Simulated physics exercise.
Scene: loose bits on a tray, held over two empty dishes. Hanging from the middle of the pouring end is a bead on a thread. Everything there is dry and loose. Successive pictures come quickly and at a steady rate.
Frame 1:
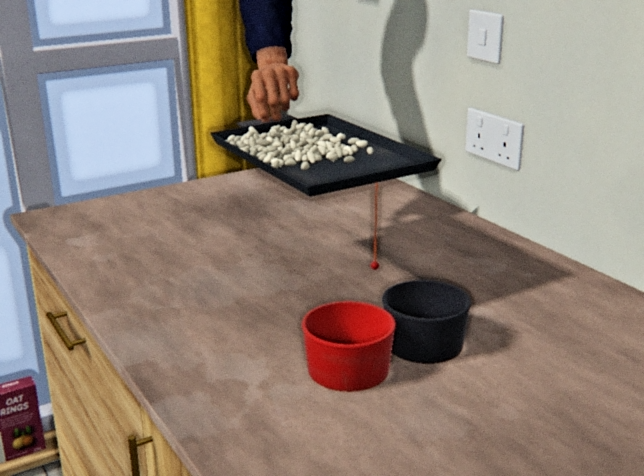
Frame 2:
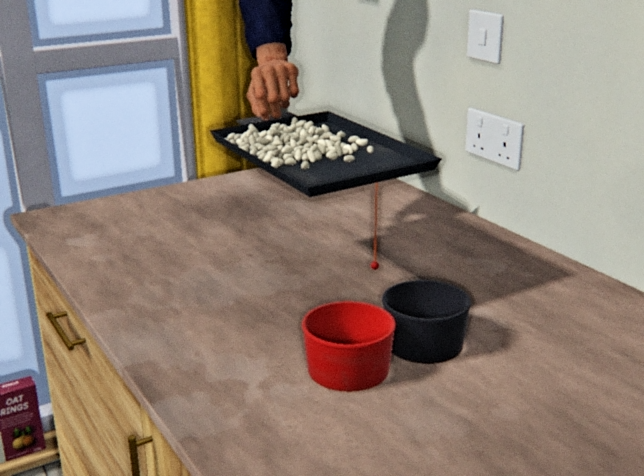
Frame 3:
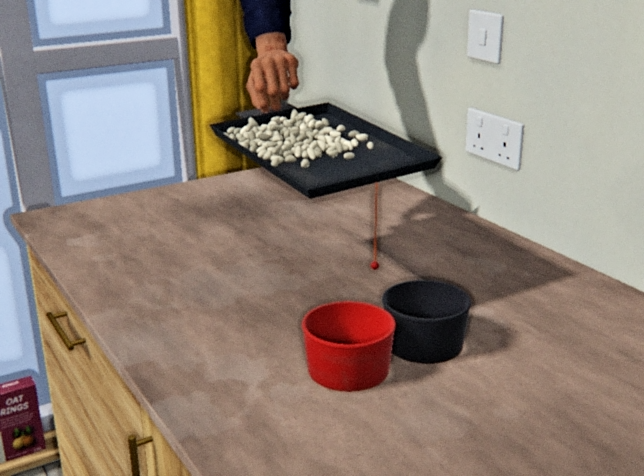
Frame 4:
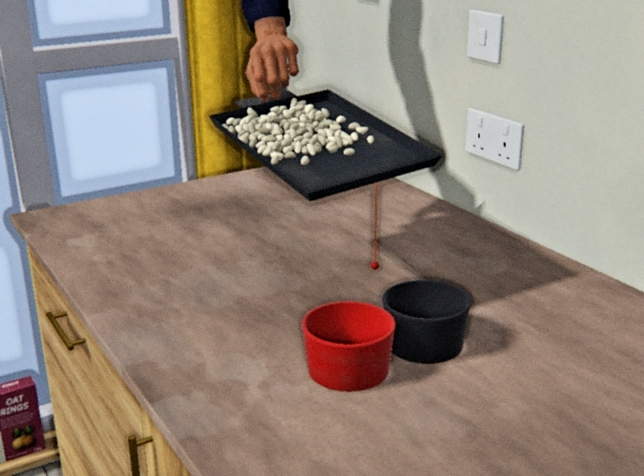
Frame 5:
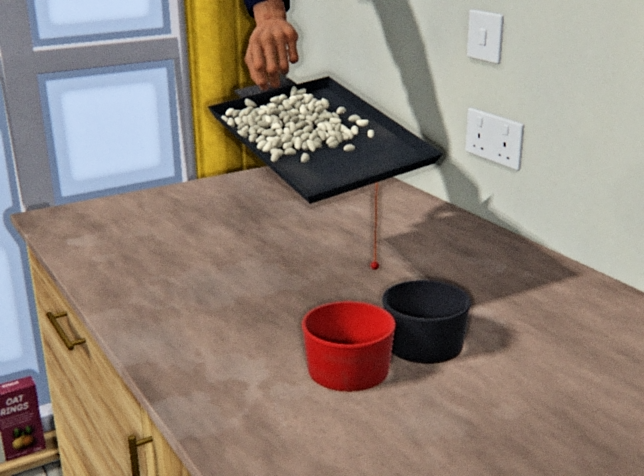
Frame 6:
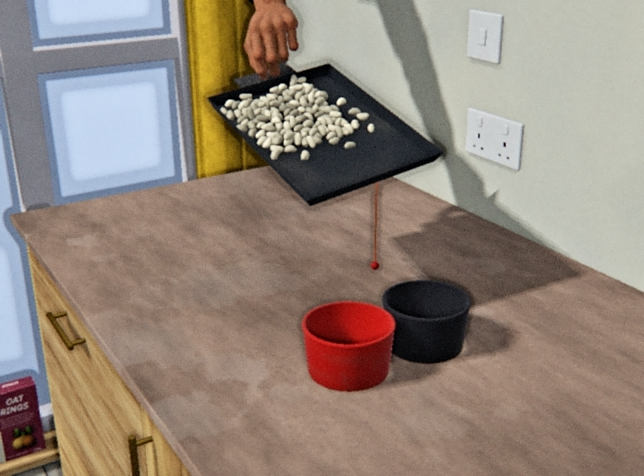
On a kitchen worktop, a hand held a dark tray of white beans above empty red and black dishes, then gradually raised the back, tilting the tray toward its front left corner.
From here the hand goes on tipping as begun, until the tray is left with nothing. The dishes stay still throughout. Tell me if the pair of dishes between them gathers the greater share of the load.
The catch is short of half the load.
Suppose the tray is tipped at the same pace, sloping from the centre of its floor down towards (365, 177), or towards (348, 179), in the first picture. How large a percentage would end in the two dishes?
I'd say some 70 in a hundred at first, then 60 in a hundred.
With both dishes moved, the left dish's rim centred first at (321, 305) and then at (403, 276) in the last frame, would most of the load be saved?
Held in all, by try: A larger portion, then a smaller portion.
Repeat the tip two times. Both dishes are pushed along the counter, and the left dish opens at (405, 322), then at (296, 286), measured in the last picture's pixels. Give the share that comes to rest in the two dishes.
In turn 0 and 30 in a hundred.
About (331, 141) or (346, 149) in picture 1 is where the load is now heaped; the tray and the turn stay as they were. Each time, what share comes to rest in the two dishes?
First some 30, then 20 per cent.
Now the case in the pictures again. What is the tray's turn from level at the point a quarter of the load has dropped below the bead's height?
Roughly 70 degrees at that moment.
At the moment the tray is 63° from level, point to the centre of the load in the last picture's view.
The centre of the load shows up near (319, 194) in the last view.
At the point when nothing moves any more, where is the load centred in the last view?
The centre settles at about (327, 351).
Soon after the last picture, tray tipped steeply; about two thirds on the tray; a small part in the left dish; a stray few outside both; about a quarter in the air.
A little later, tray tipped past a quarter turn; a stray few on the tray; about a third in the left dish; a stray few in the right dish; about two thirds outside both; a small part in the air.
Later still, tray tipped past a quarter turn; about a third in the left dish; a stray few in the right dish; about two thirds outside both.
At rest, tray tipped past a quarter turn; about a third in the left dish; a stray few in the right dish; about two thirds outside both.
